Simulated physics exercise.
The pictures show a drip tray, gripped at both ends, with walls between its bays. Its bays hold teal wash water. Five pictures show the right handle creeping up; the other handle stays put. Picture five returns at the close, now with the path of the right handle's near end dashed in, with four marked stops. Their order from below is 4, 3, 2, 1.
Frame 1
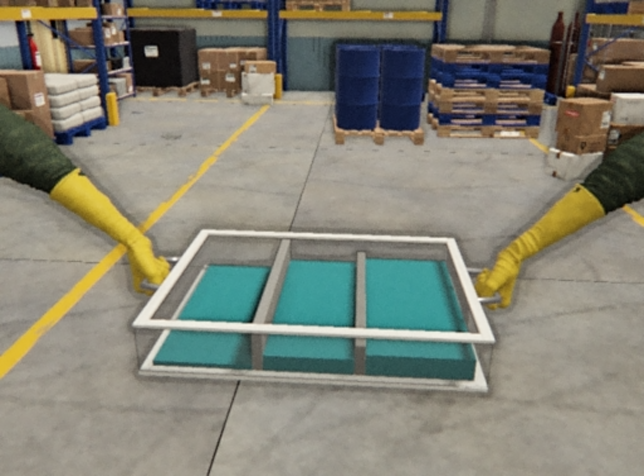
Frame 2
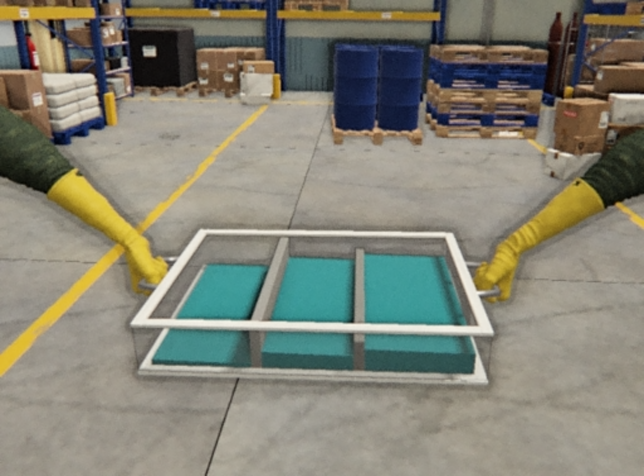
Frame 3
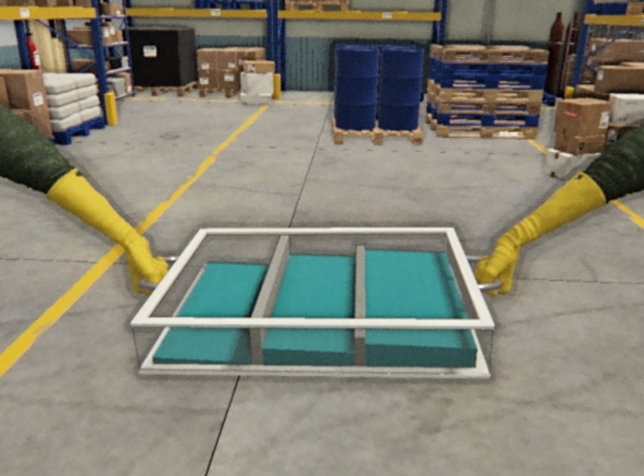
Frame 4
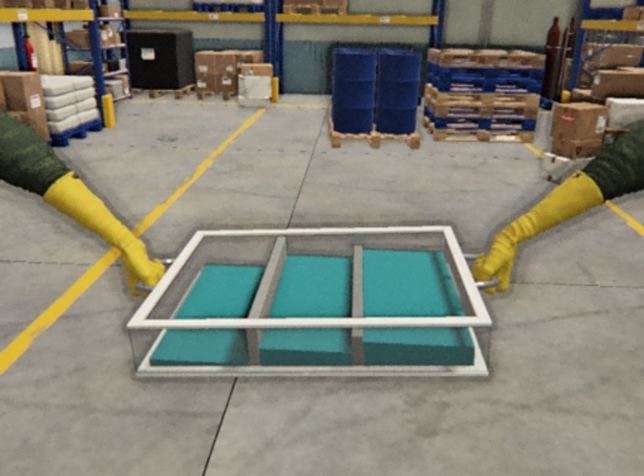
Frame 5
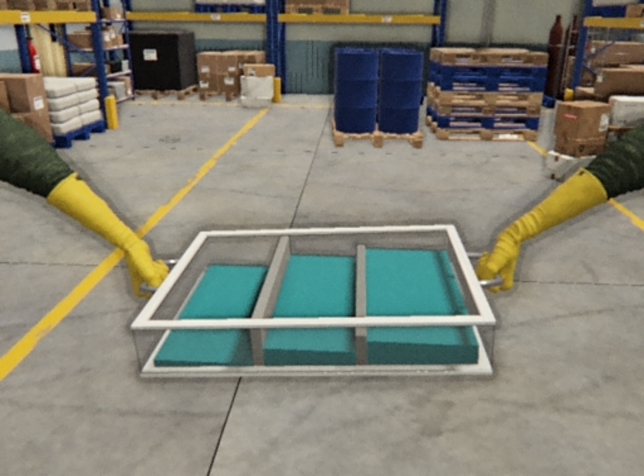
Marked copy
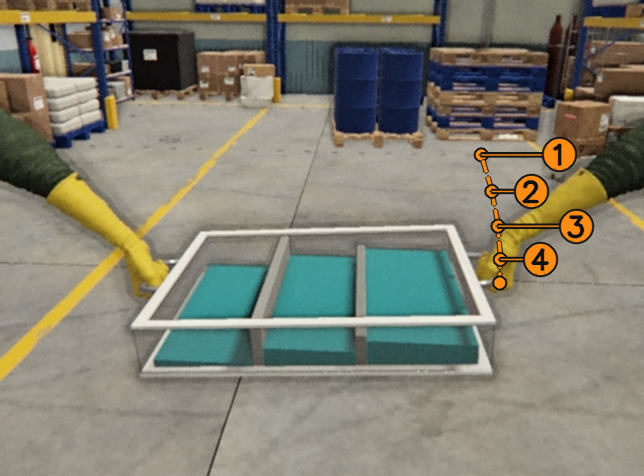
In a warehouse with shelving, boxes and blue drums at the back, the view looks down from a fixed point over a grey floor with yellow lines. Yellow-gloved hands in dark green sleeves hold a clear, white-rimmed tray at both ends, its three walled bays containing teal liquid. The hands tilt the tray very slightly down to the left, and the teal surfaces shift only a little.
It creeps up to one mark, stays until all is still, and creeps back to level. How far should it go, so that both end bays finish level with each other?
Use mark 1.
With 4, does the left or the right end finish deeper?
The right one.
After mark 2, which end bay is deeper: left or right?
The right end bay.
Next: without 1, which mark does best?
2 it is.
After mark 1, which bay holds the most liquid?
It is the middle one.
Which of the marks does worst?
4.
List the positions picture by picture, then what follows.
The tray is level; deepest in the right bay, at (409, 301), shallowest in the left; right handle at (491, 286).
Tipped about 1° down to the left; no wall is crossed; right handle at (490, 279).
Tipped about 2° down to the left; no wall is crossed; right handle at (491, 273).
Tipped about 4° down to the left; no wall is crossed; right handle at (489, 271).
Tipped about 4° down to the left; deepest in the right bay, at (410, 289), shallowest in the left; right handle at (492, 269).
On the marked copy, 1 at (481, 154); 2 at (491, 191); 3 at (498, 226); 4 at (500, 259).
With 1, the two end bays stand about equally deep; nothing spills.
With 2, the right end bay stands much deeper than the other; nothing spills.
With 3, the right end bay stands much deeper than the other; nothing spills.
With 4, the right end bay stands much deeper than the other; nothing spills.
